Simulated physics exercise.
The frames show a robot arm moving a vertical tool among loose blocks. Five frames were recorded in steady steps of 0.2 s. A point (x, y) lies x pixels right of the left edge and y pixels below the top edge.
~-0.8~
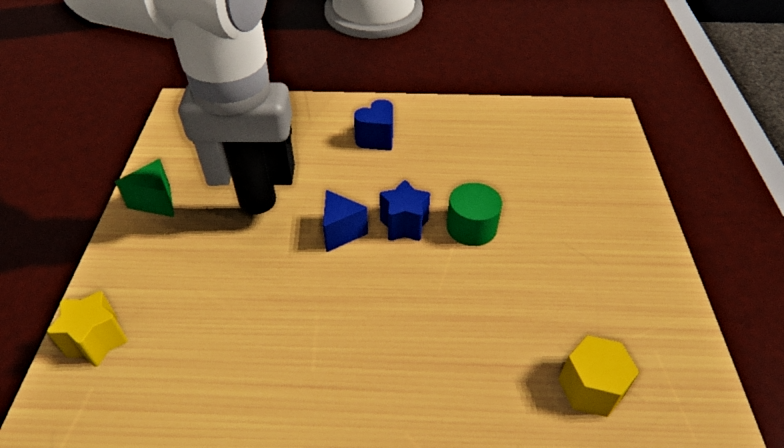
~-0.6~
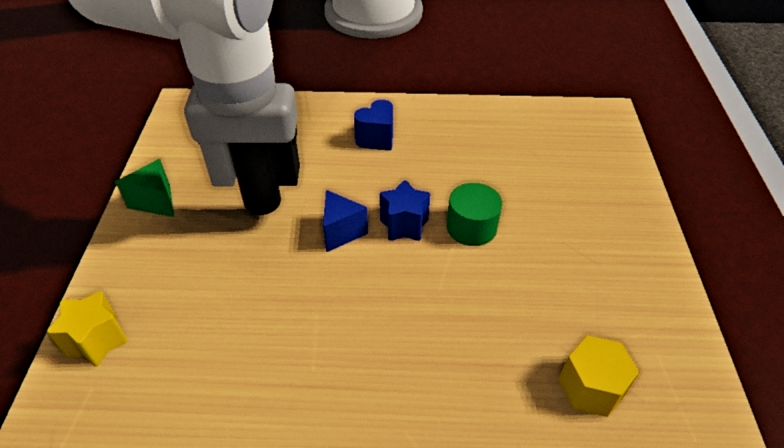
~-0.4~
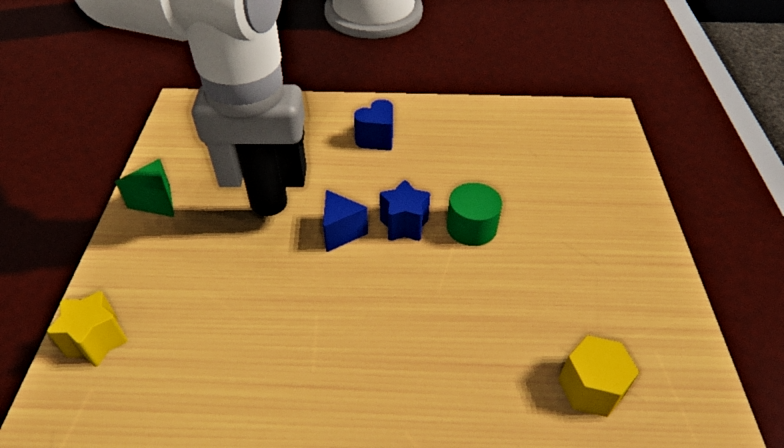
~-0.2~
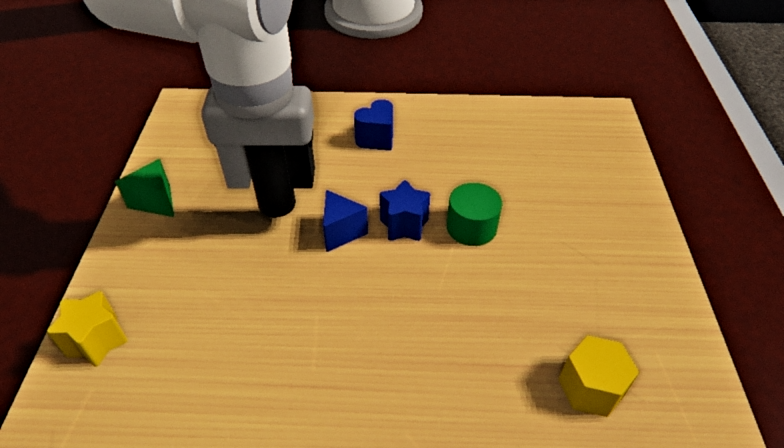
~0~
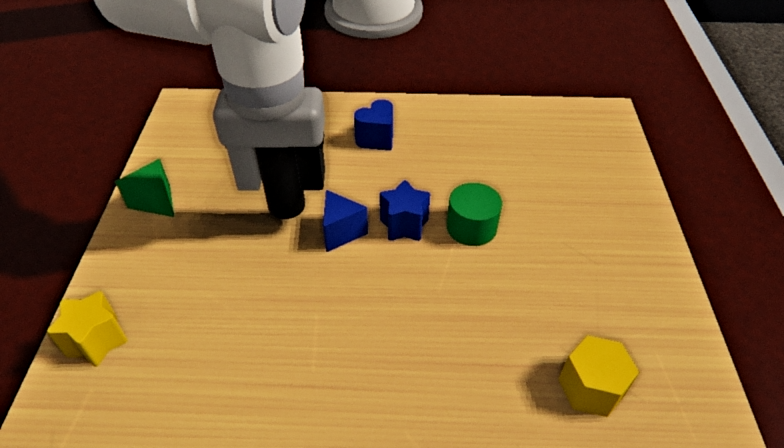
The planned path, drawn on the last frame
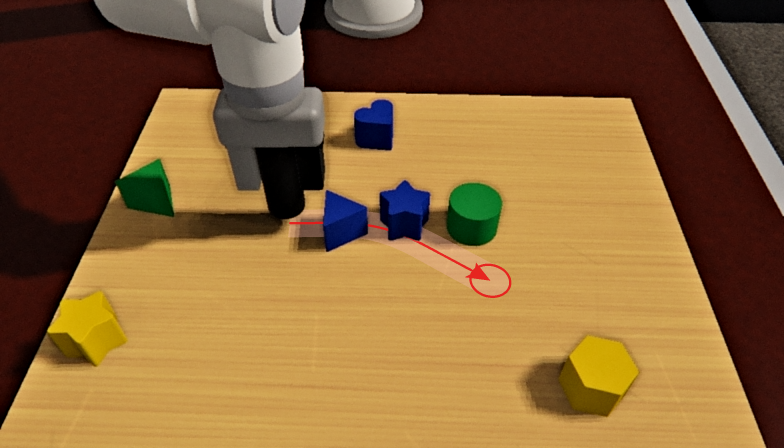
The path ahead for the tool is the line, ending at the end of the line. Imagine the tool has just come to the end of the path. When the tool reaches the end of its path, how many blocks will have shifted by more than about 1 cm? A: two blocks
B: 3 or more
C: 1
B: 3 or more.
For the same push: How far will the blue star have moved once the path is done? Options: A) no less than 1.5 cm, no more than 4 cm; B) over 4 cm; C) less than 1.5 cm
B: Over 4 cm.
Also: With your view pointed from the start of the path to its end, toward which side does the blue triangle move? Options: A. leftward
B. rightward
(B)
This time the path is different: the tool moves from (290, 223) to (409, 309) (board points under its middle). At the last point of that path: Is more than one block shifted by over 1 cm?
The answer is no.
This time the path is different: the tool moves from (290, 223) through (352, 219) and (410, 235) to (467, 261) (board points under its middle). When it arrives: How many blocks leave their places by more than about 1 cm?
I think three or more will be displaced.
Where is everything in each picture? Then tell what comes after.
Tip of the tool (258, 203), middles of tops, blue triangle (339, 207), blue star (405, 198), green round block (476, 200), in the first picture.
Tool (263, 203), nothing pushed, in the second picture.
Tool (269, 204), nothing pushed, in the third picture.
Tool (277, 206), nothing pushed, in the fourth picture.
Tool (287, 207), blue triangle (339, 207), blue star (405, 198), green round block (476, 200), in the fifth picture.
The line goes from (290, 223) via (361, 224) and (426, 246), ending at (490, 280).
On the path given first. One third of the way, tool (360, 208); blue triangle (379, 219), turned 40° clockwise.
Two thirds of the way, tool (428, 231); blue triangle (416, 245); blue star (473, 210), turned 40° anticlockwise; green round block (514, 198).
At the end, tool (494, 265); blue triangle (417, 246), turned 130° clockwise; blue star (515, 227), turned 105° anticlockwise; green round block (529, 193).
